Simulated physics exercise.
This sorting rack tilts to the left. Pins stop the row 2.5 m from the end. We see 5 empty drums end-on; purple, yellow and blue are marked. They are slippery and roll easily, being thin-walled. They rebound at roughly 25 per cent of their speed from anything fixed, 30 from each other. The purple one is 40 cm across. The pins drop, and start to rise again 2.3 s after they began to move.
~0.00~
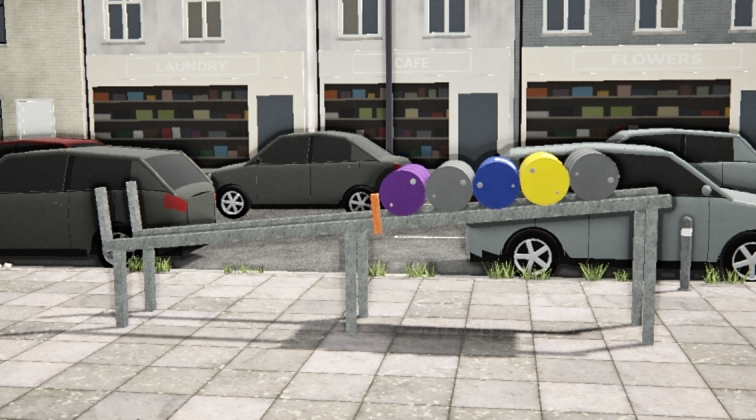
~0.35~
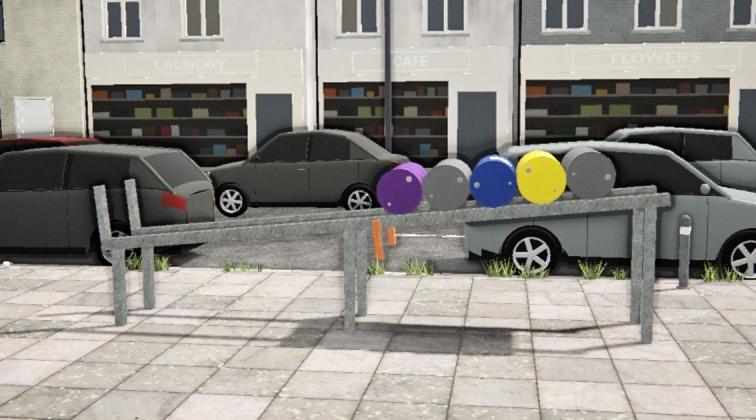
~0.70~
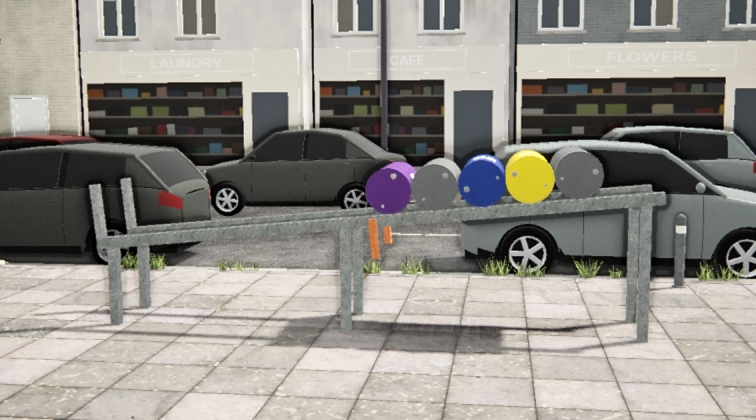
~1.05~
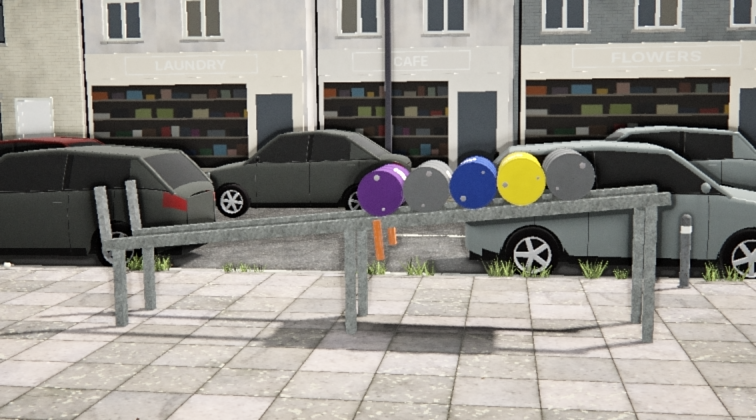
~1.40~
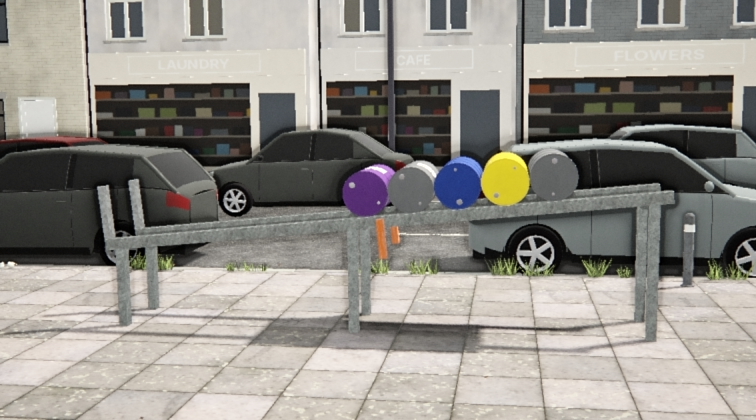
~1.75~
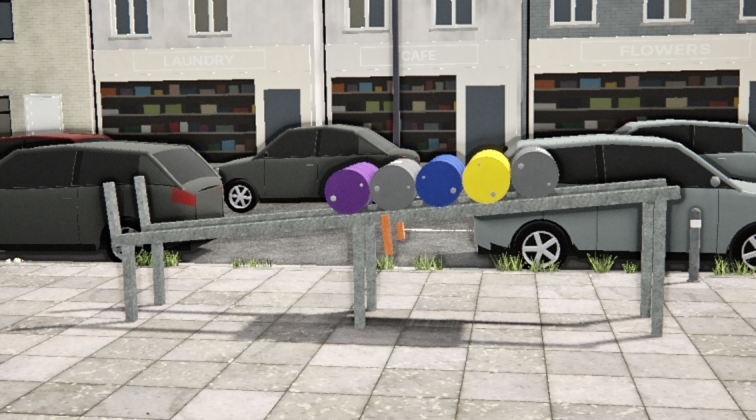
Five drums, one purple, one blue, one yellow and two grey, sat in a row on a sloping rack beside a street, then an orange pin dropped and they rolled slowly left down the slope together.
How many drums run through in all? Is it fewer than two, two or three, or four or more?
The answer is two or three, which leaves 2 of 5.
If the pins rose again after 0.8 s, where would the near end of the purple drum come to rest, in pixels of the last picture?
Around (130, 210).
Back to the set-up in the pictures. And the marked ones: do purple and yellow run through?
Purple passes the pins; yellow stays behind the pins.
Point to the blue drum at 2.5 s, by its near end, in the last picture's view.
At about (367, 159).
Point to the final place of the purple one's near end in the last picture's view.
At about (134, 212).
By 2.1 s, purple is on the rails, 55 cm below the pins, rolling left; yellow is on the rails, 65 cm above the pins, rolling left; blue is on the rails, 25 cm above the pins, rolling left; 2 of 5 have passed.
By 2.5 s, purple is on the rails, 90 cm below the pins, rolling left; yellow is on the rails, 30 cm above the pins, rolling left; blue is in the air, 10 cm below the pins, rolling left; 3 of 5 have passed.
Finally (4.7 s), purple is on the rails, 230 cm below the pins; yellow is on the rails, 25 cm above the pins; blue is on the rails, 150 cm below the pins; 3 of 5 have passed.
